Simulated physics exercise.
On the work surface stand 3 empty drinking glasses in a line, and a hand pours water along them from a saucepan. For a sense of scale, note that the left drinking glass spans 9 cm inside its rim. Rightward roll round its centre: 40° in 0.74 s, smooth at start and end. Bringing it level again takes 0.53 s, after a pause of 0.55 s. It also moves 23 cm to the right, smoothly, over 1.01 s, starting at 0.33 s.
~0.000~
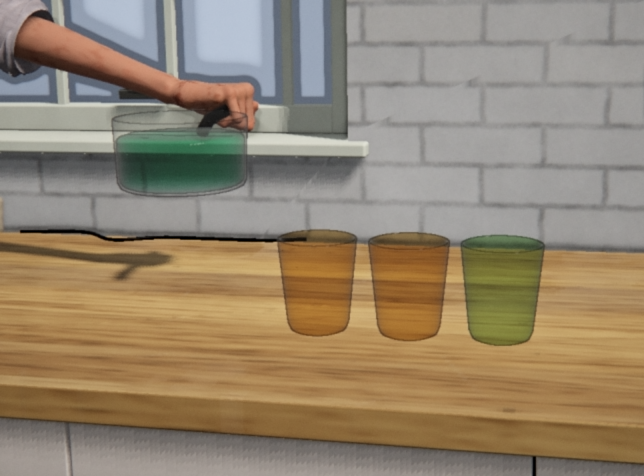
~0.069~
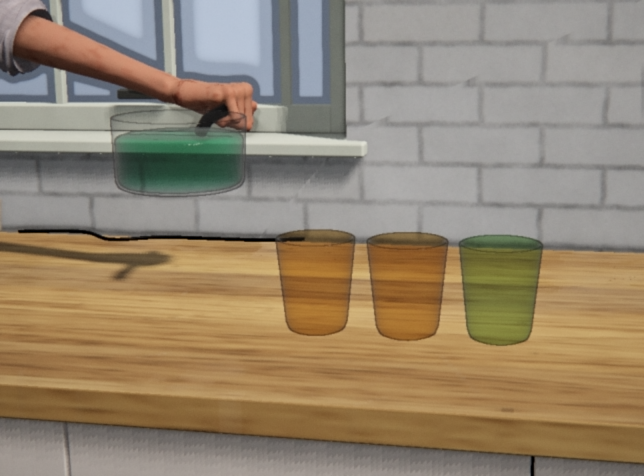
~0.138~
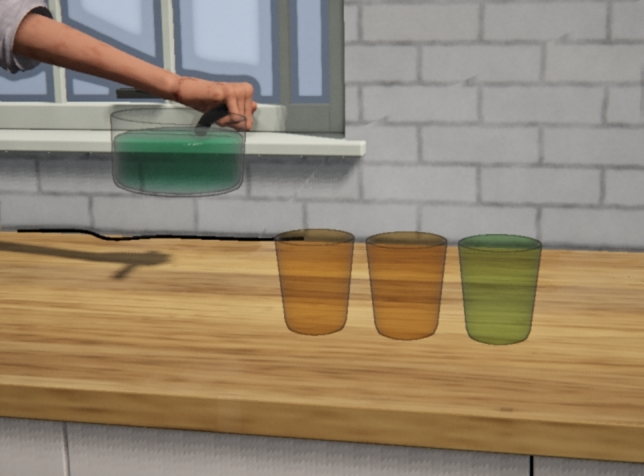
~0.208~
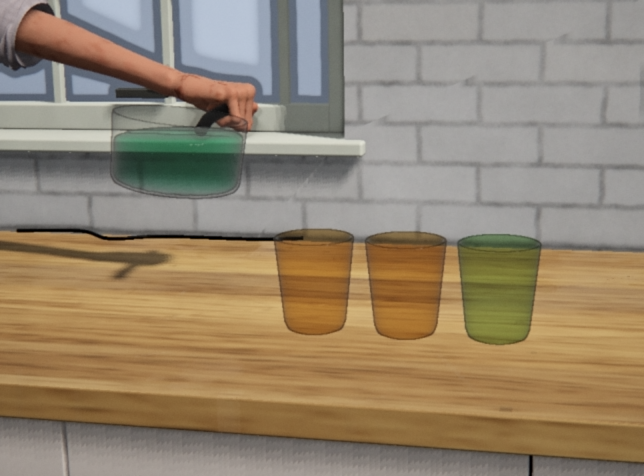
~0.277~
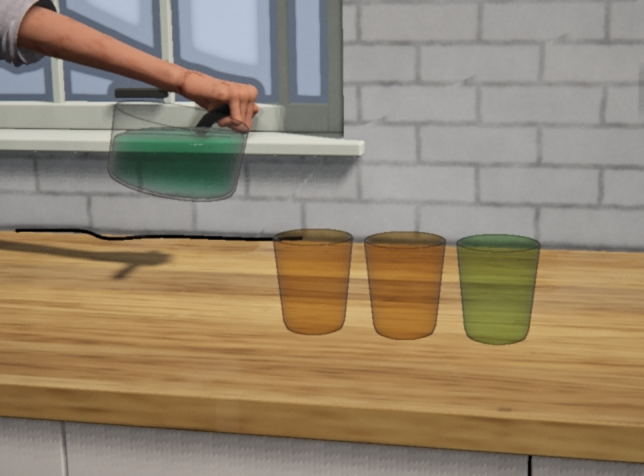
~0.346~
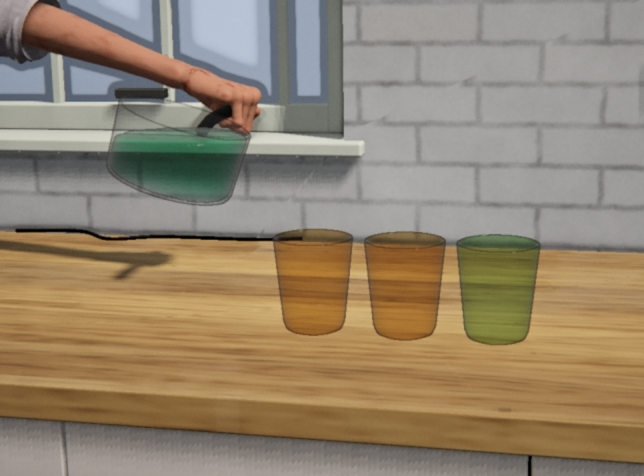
In the video, a hand holds a clear saucepan of green liquid above a wooden counter, left of two orange glasses and one green glass in a row, then gradually tilts the pan to the right while the liquid's surface stays level.
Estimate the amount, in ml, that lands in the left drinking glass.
The left drinking glass gets roughly 25 ml.
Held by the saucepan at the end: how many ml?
About 570 ml.
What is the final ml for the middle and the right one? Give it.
You'd find around 110 ml in the middle and around 240 ml on the right.
By 0.74 s the tilt is 40° and from the left they hold 20 ml, 0 ml, 0 ml, the saucepan 985 ml, and 0 ml is on the work surface.
By 1.03 s the tilt is 40° and from the left they hold 25 ml, 110 ml, 0 ml, the saucepan 750 ml, and 60 ml is on the work surface.
By 1.33 s the tilt is 39° and from the left they hold 25 ml, 110 ml, 150 ml, the saucepan 590 ml, and 180 ml is on the work surface.
By 1.66 s the tilt is 8° and from the left they hold 25 ml, 110 ml, 240 ml, the saucepan 565 ml, and 190 ml is on the work surface.
At rest from the left they hold 25 ml, 110 ml, 240 ml, the saucepan 565 ml, and 190 ml is on the work surface.
